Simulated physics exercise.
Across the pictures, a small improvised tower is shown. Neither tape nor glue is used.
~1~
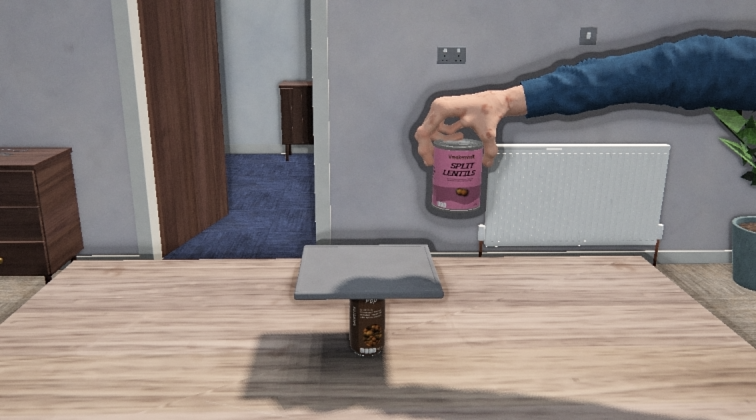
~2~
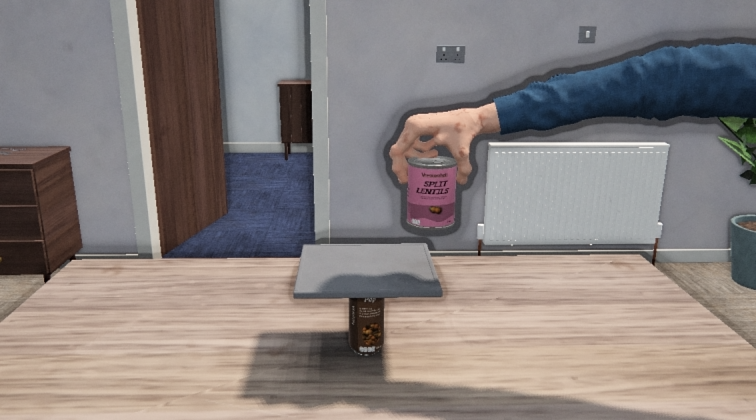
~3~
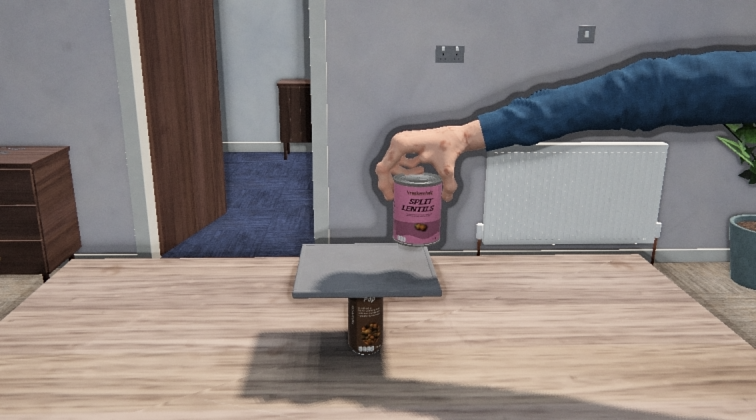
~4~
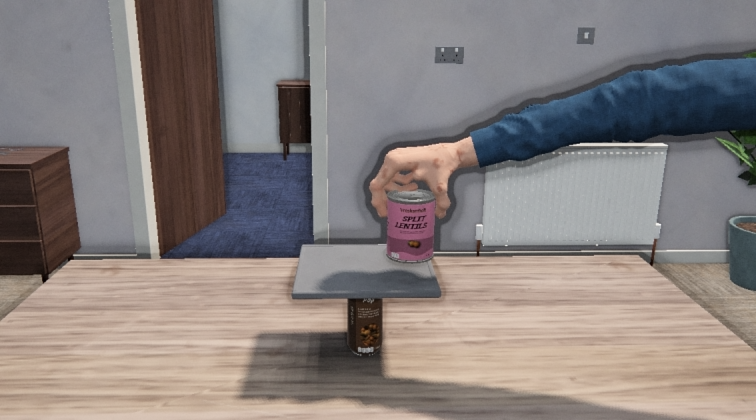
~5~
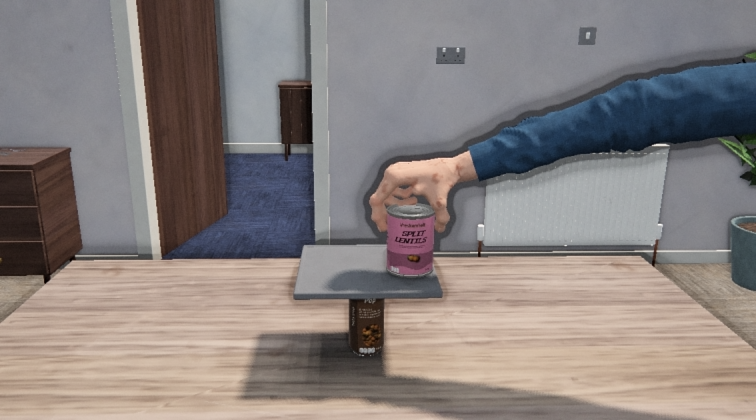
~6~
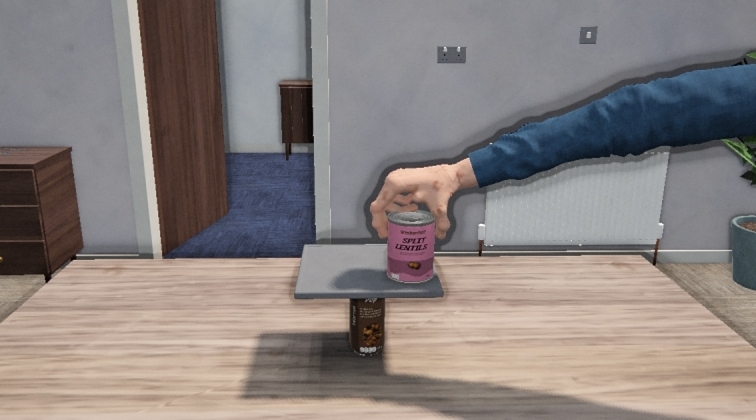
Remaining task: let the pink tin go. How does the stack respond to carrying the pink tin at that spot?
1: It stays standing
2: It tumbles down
2.
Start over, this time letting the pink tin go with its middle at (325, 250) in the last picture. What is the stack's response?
What happens next is that it goes down.
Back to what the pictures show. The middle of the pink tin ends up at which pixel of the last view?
It ends up close to (466, 359).
Then, 0.40 s after the last picture, pink tin now fallen; grey lid tipped 70° from how it was.
Then, 0.60 s after the last picture, grey lid on its side.
Then, 1.10 s after the last picture, brown can and grey lid now fallen.
By the end, fallen, brown can, grey lid and pink tin. Seen from the same camera at the end, pink tin near (466, 359). The stack gives way.
